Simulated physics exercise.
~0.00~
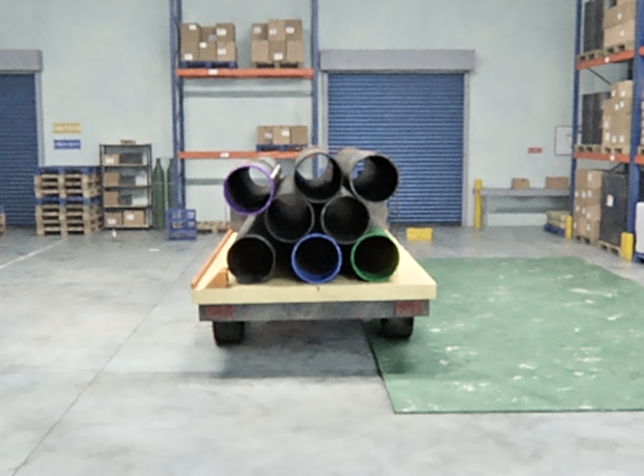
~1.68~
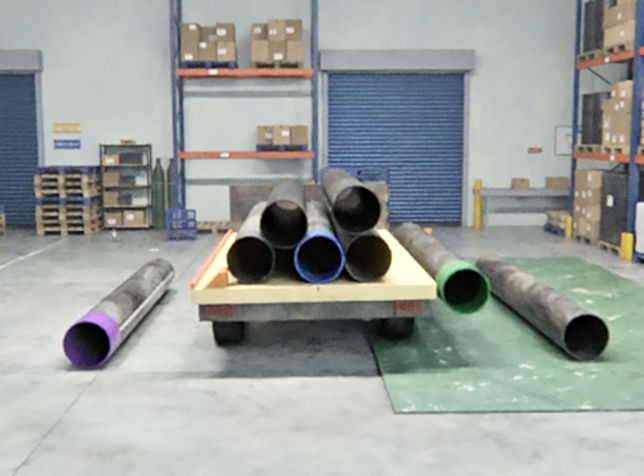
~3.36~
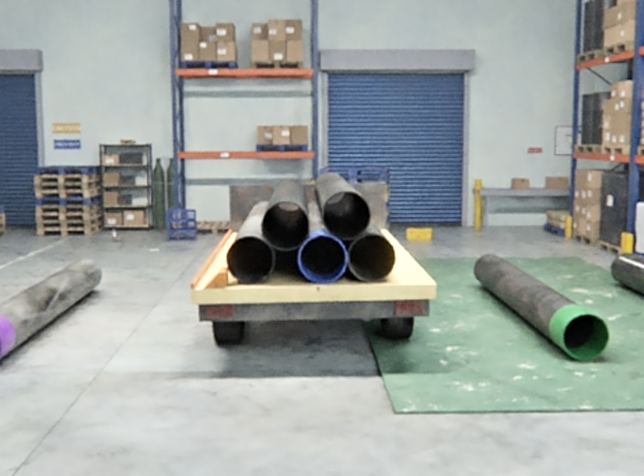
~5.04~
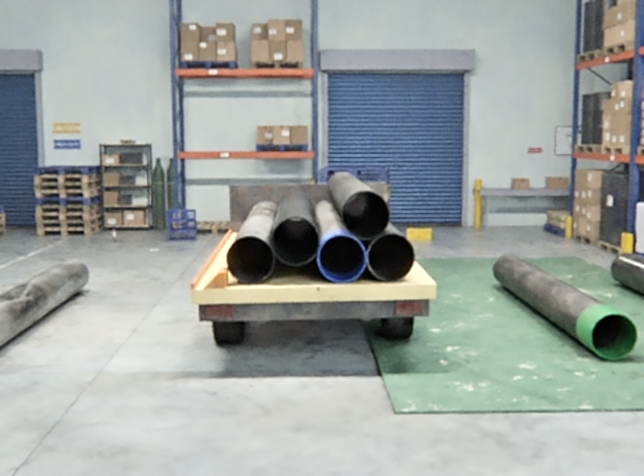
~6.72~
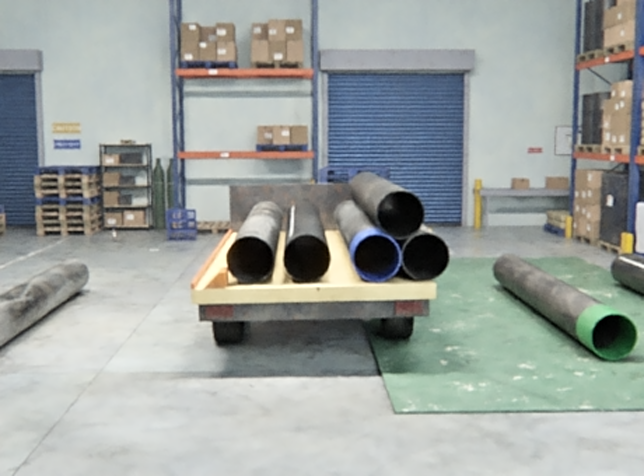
Stacked dark pipes collapsing on a flatbed trailer in a warehouse, purple and green rolling off opposite sides, blue staying aboard.
